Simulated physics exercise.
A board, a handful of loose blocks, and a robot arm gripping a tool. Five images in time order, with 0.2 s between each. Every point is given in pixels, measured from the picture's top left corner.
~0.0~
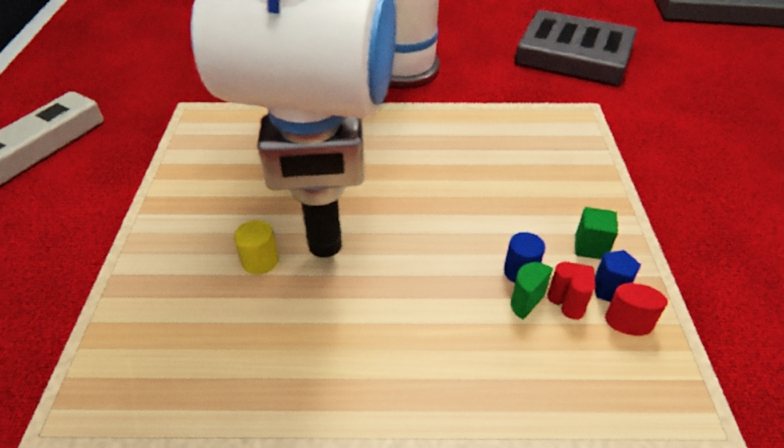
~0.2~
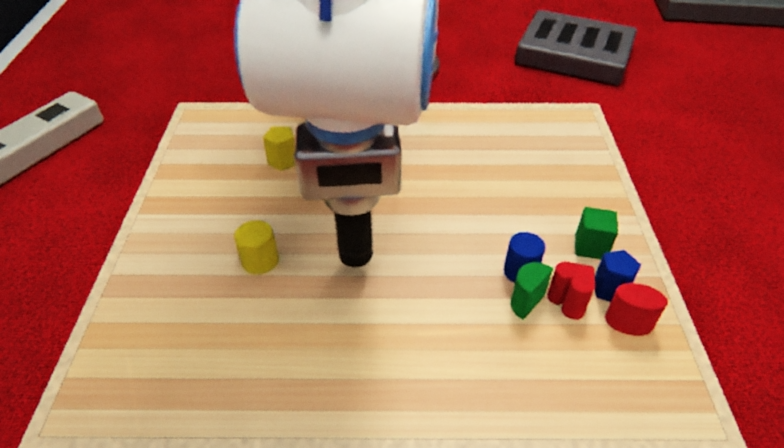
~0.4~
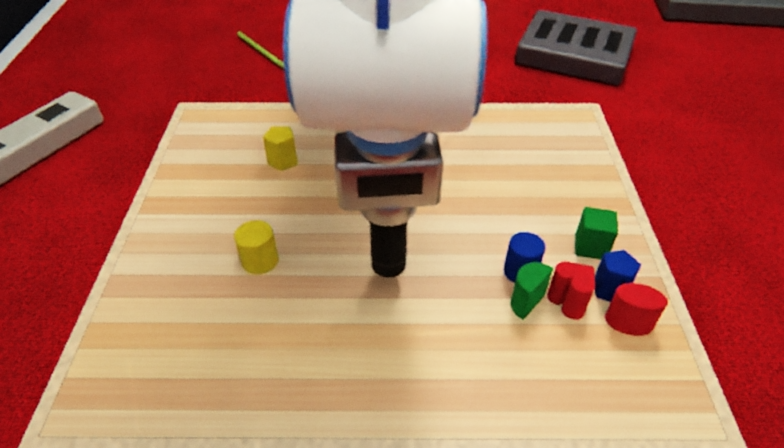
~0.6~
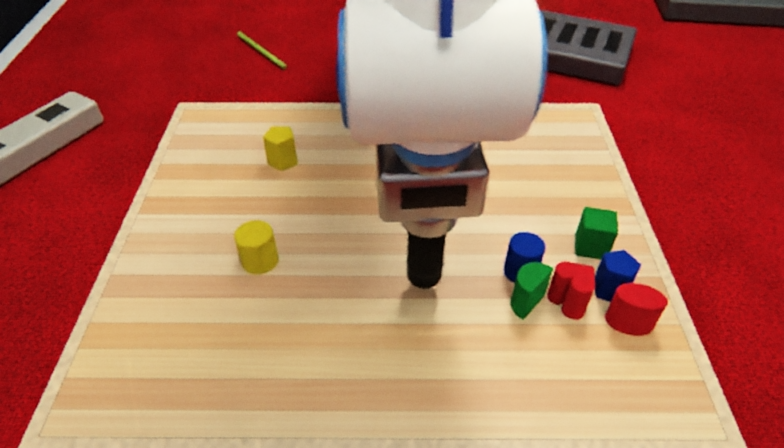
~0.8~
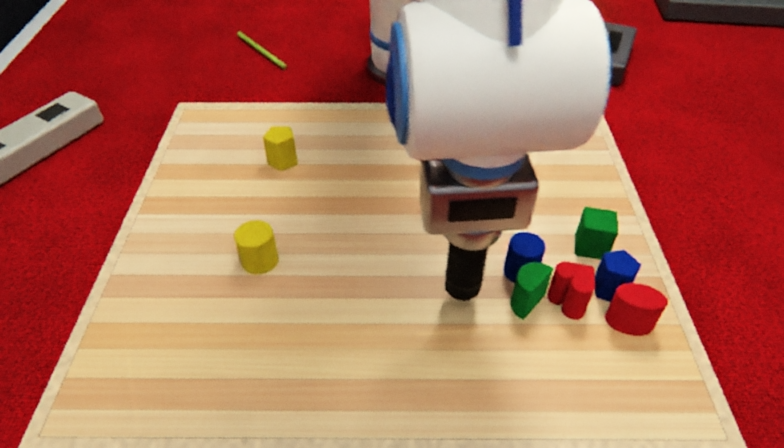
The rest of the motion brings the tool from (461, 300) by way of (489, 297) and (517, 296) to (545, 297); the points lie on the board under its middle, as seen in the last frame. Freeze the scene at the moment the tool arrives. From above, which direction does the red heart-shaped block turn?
It spins with the clock.
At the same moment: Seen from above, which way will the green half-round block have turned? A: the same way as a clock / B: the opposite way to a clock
That would be B.
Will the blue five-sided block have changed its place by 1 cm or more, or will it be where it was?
The block in question is displaced by the end.
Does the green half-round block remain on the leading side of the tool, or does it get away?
The tool keeps it before itself.
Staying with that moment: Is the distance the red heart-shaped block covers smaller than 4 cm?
Short answer: Yes.
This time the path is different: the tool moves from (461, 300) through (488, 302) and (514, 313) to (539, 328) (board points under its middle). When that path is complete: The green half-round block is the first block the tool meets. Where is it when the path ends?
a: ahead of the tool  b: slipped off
I choose b.
On the path given first. Halfway along, tool at (506, 284); green half-round block at (544, 274); red heart-shaped block at (583, 274).
At the end, tool at (549, 285); blue round block at (536, 241); green half-round block at (588, 276), turned 35° anticlockwise; red heart-shaped block at (615, 276), turned 40° clockwise; blue five-sided block at (636, 260), turned 35° anticlockwise.
